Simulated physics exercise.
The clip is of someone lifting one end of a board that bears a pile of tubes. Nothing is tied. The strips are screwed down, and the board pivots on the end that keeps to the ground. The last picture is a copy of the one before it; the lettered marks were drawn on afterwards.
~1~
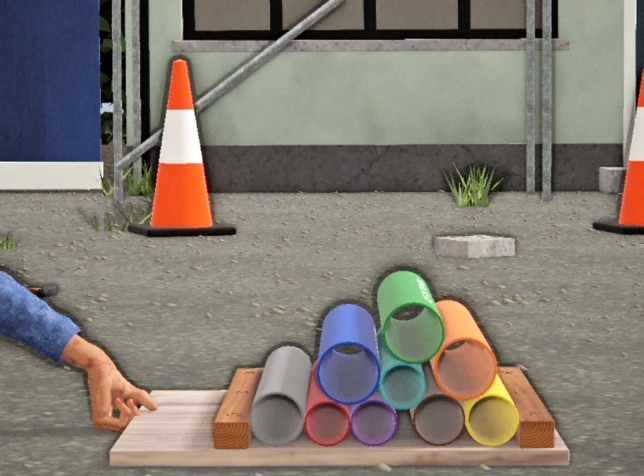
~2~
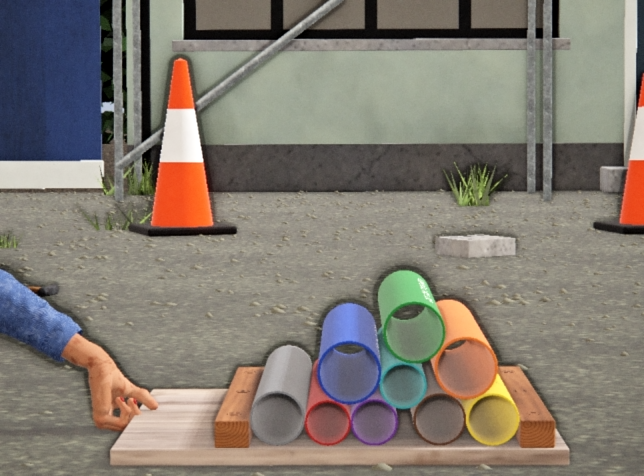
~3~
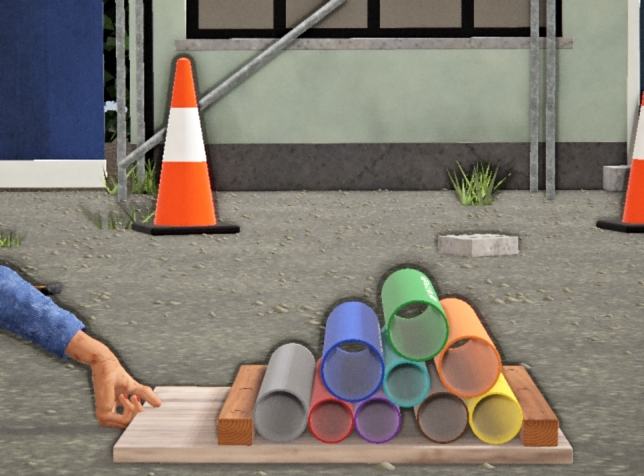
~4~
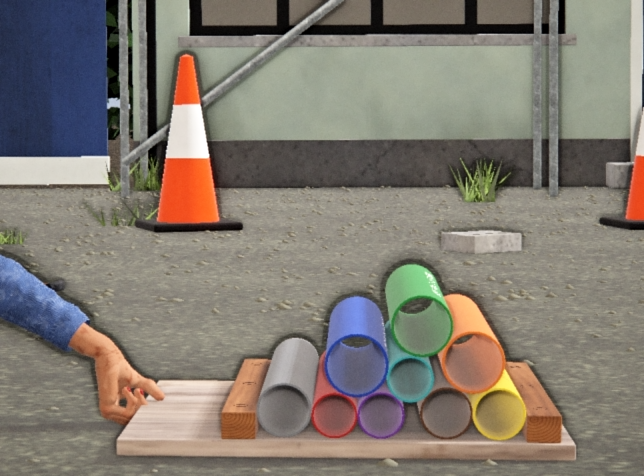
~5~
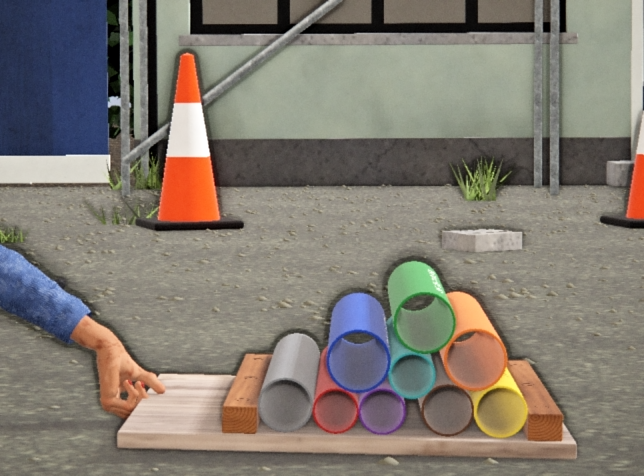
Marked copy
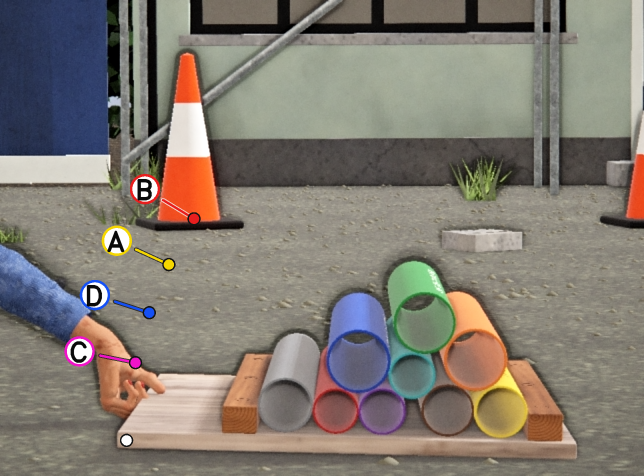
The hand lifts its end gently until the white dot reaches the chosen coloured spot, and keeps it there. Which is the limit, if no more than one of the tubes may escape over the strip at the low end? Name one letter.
The last mark within the limit is D.
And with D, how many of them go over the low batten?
The count is none.
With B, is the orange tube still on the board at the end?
No.
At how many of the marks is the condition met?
Two of them.
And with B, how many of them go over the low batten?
At B the number is four.
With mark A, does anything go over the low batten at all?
Yes.
On the copy, A at (169, 264); B at (194, 218); C at (135, 363); D at (149, 313); the white dot at (127, 440).
On D. First, board at 13°.
Then, board at 18°.
Finally, board at 18°, none over the low batten.
By contrast, A four over the low batten (turquoise, orange, blue, green); B four over the low batten (turquoise, orange, blue, green); C none over the low batten.
